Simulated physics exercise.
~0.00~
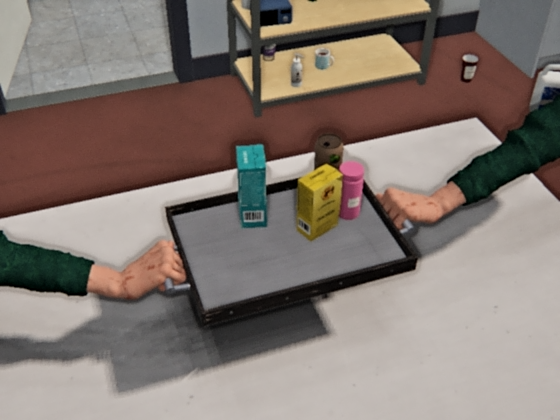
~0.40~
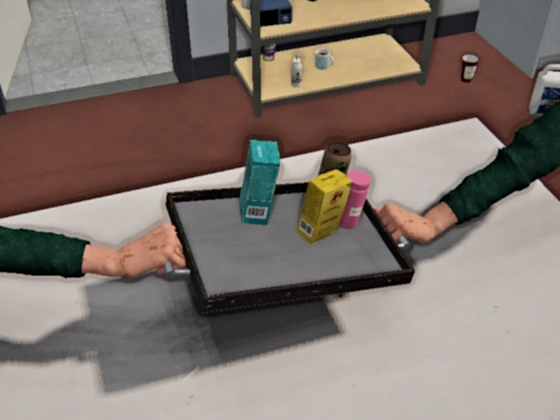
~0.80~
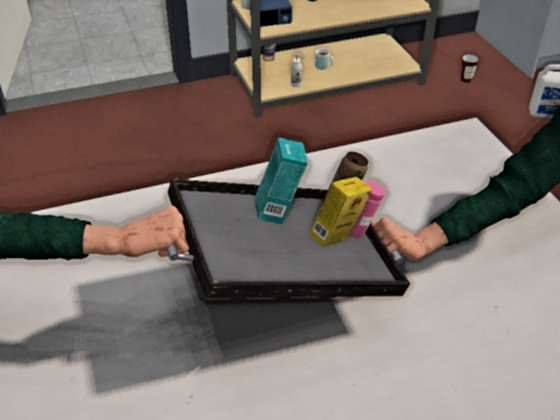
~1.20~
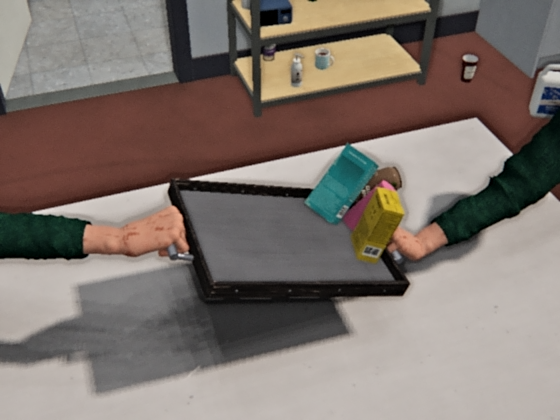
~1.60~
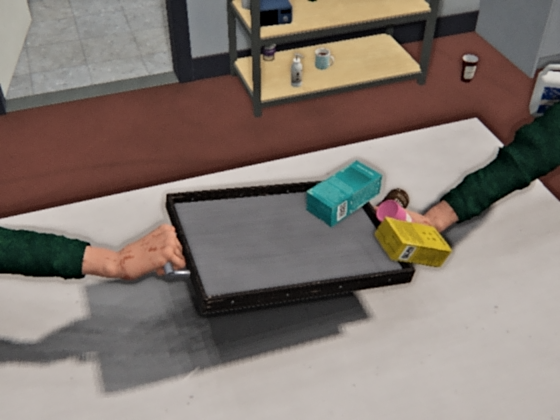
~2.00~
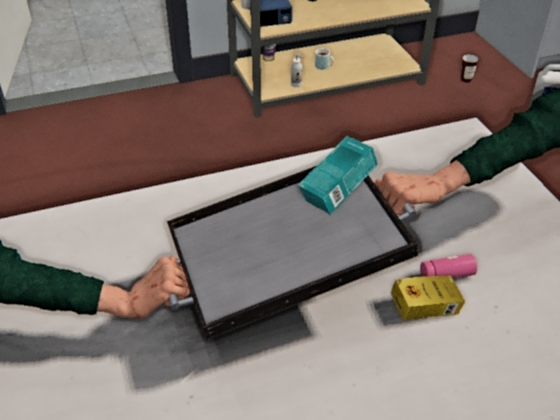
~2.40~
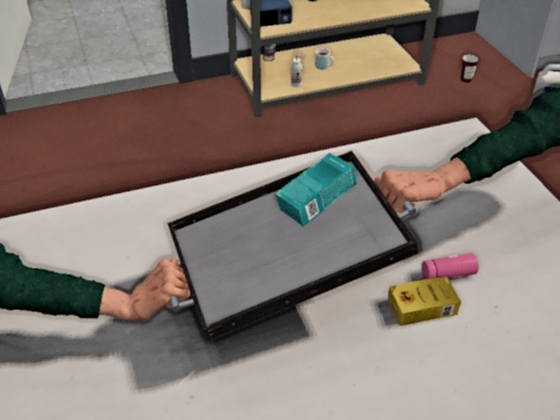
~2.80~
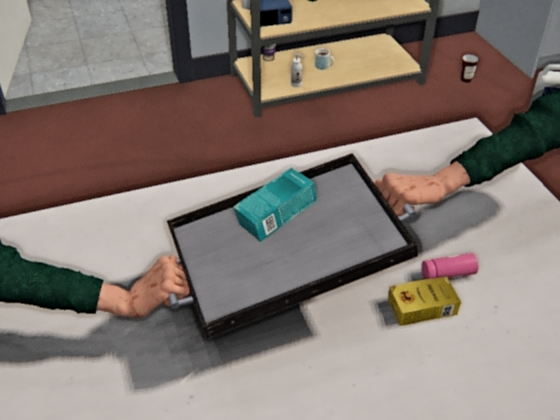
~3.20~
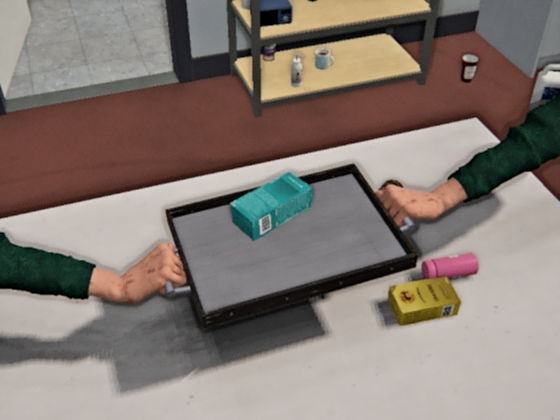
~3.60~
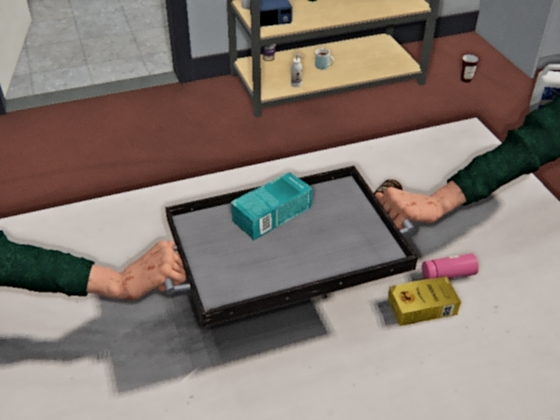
In this clip, two hands tilt a black-rimmed tray right edge down, toppling a turquoise carton and sending a yellow packet, pink shaker and brown can off the right side, then tilt it left and level it, leaving the carton lying on the tray.
